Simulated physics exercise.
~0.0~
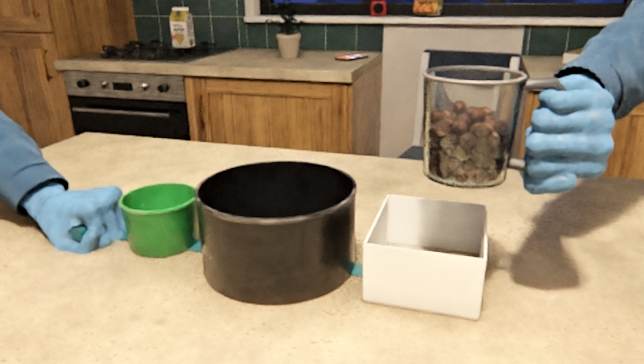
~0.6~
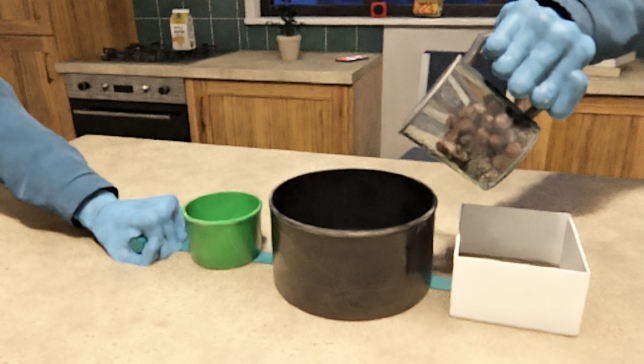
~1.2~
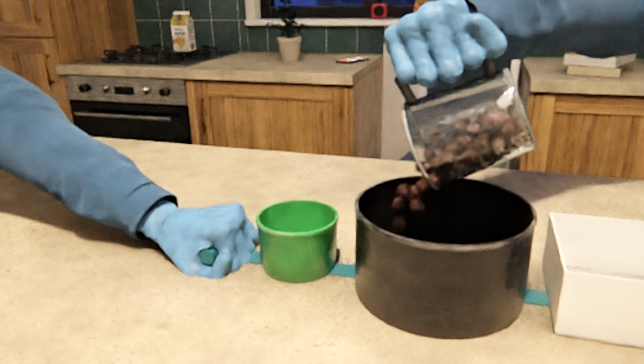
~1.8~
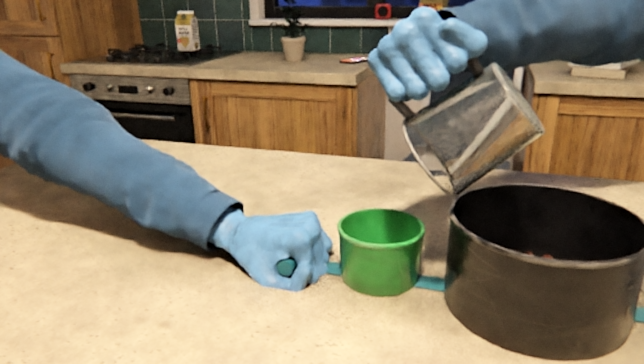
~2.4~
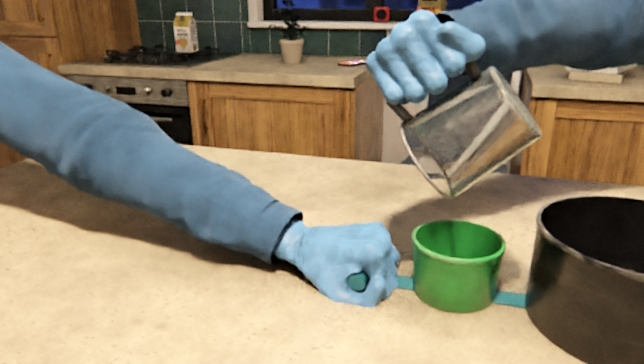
Two blue-gloved hands work over a pale kitchen counter, seen from the front and slightly above, with wooden cupboards and an oven behind. The left hand grips a teal strip carrying a green dish, a black pot and a white tin, while the right hand holds up a clear cup of dark chocolate balls. The left hand draws the row steadily to the right as the cup tips over. The balls tumble into the black pot passing beneath. The emptied cup stays tilted above the green dish, which remains empty, and the white tin slides out of view.
